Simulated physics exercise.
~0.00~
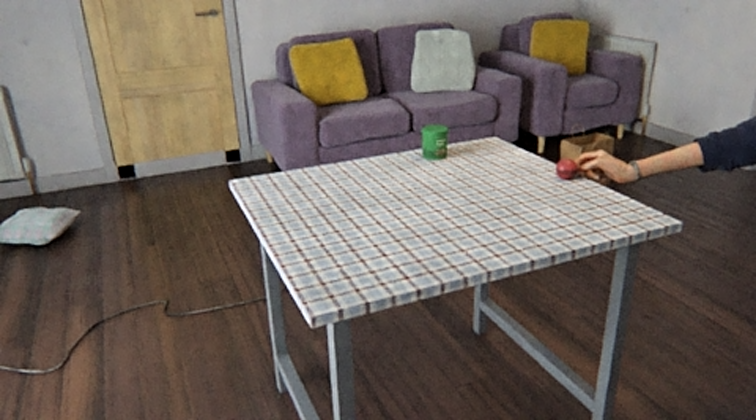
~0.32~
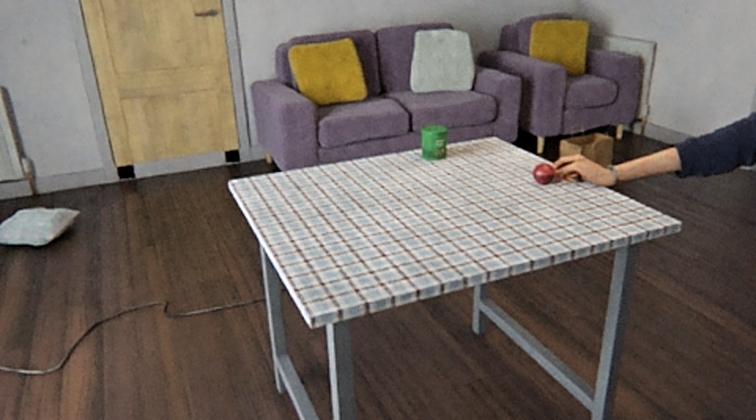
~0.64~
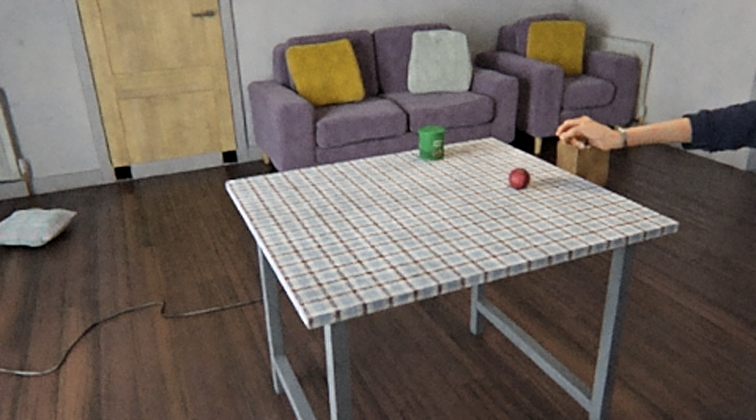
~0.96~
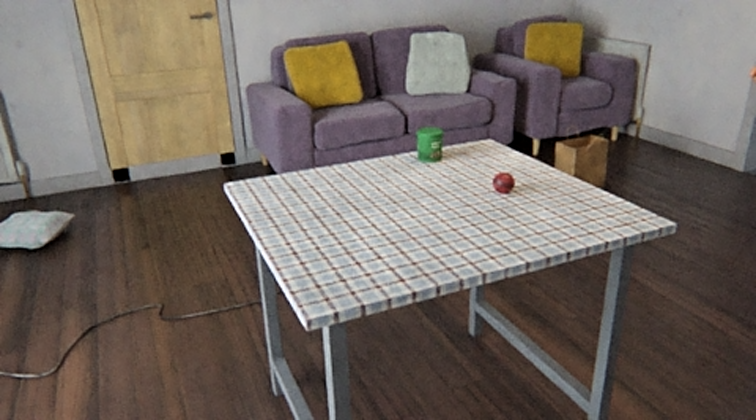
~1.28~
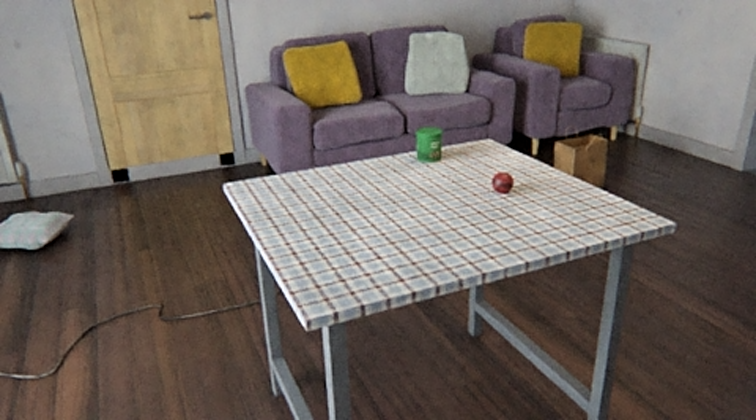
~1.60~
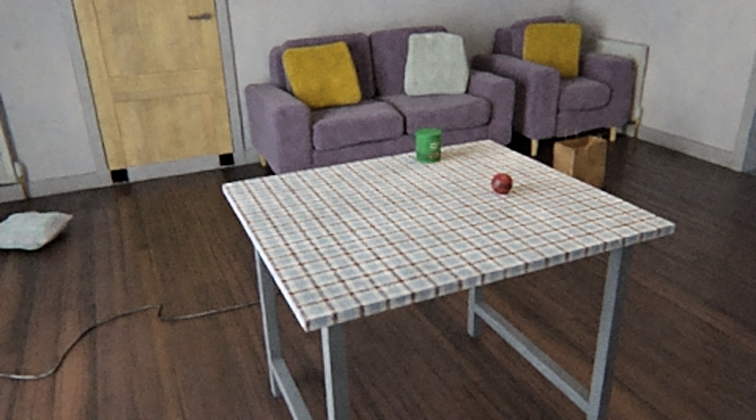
In a living room with purple sofas, a hand reached over a checked table and sent a red ball rolling left, then let go and drew back; the ball slowed and came to rest on the table, near a green tin that stayed put.
